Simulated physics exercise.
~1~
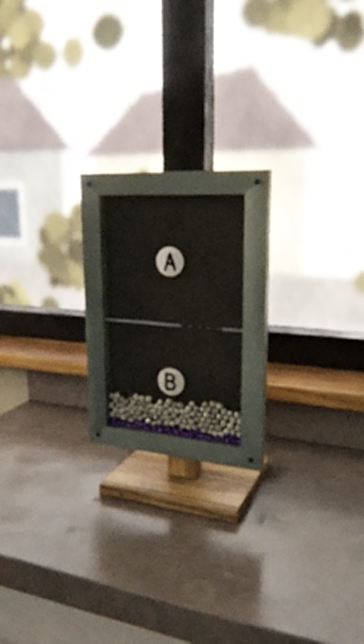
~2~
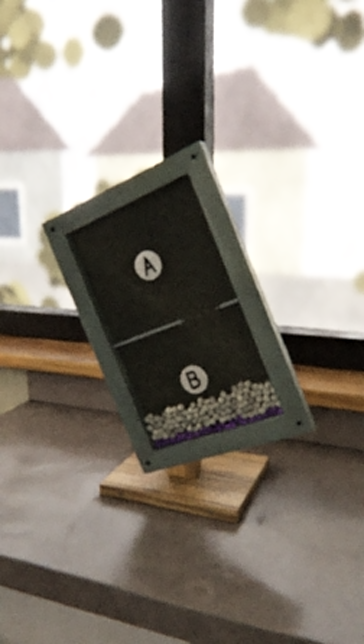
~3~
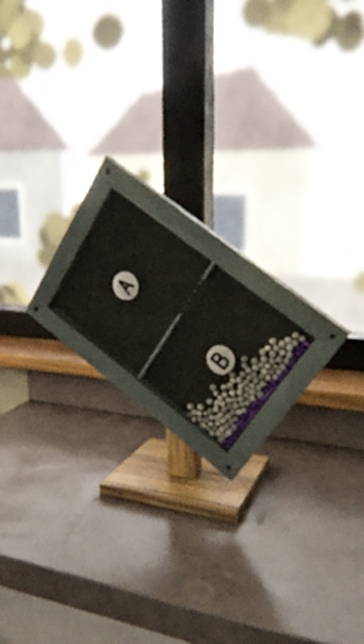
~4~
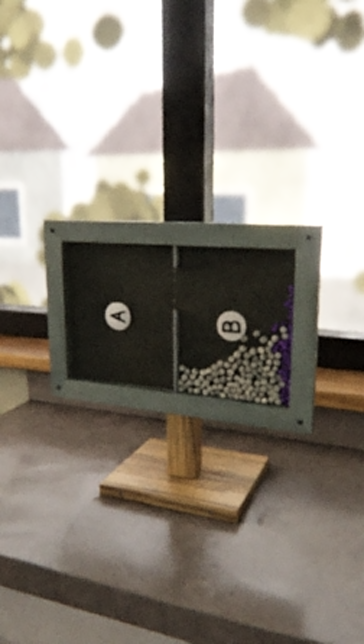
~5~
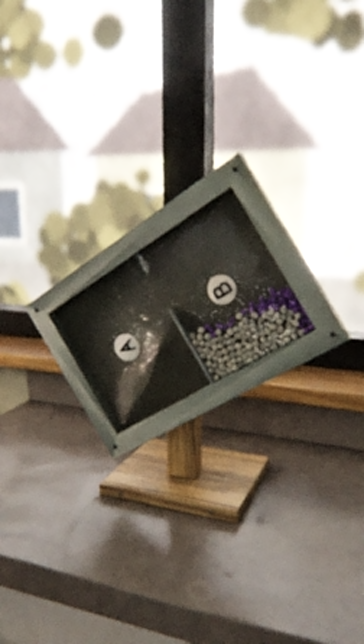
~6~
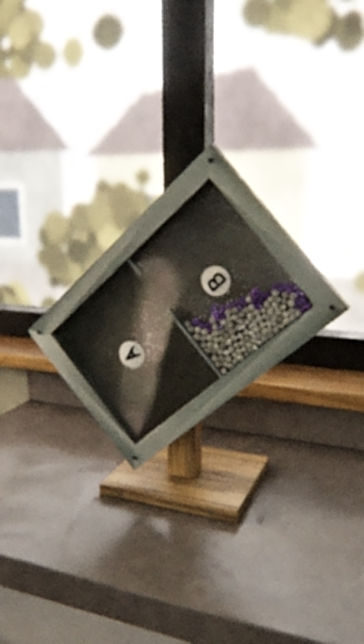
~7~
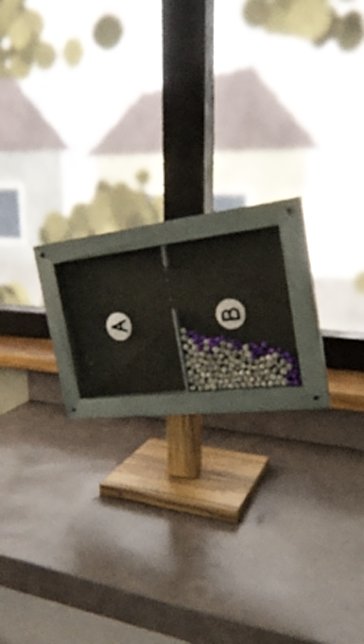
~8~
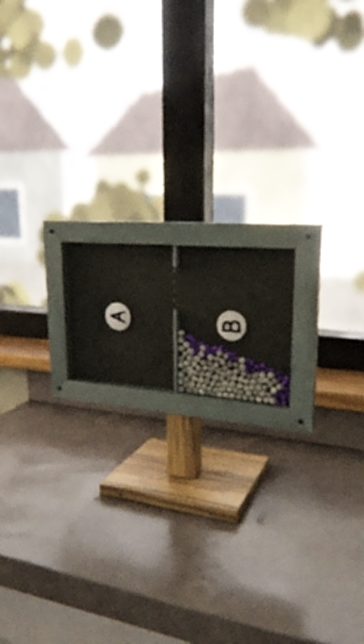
We see a framed box of white and purple beads on a wooden stand turn anticlockwise well past its side, the beads tumbling within chamber B, then swing partway back to rest on its side, with the beads heaped in B and chamber A empty.
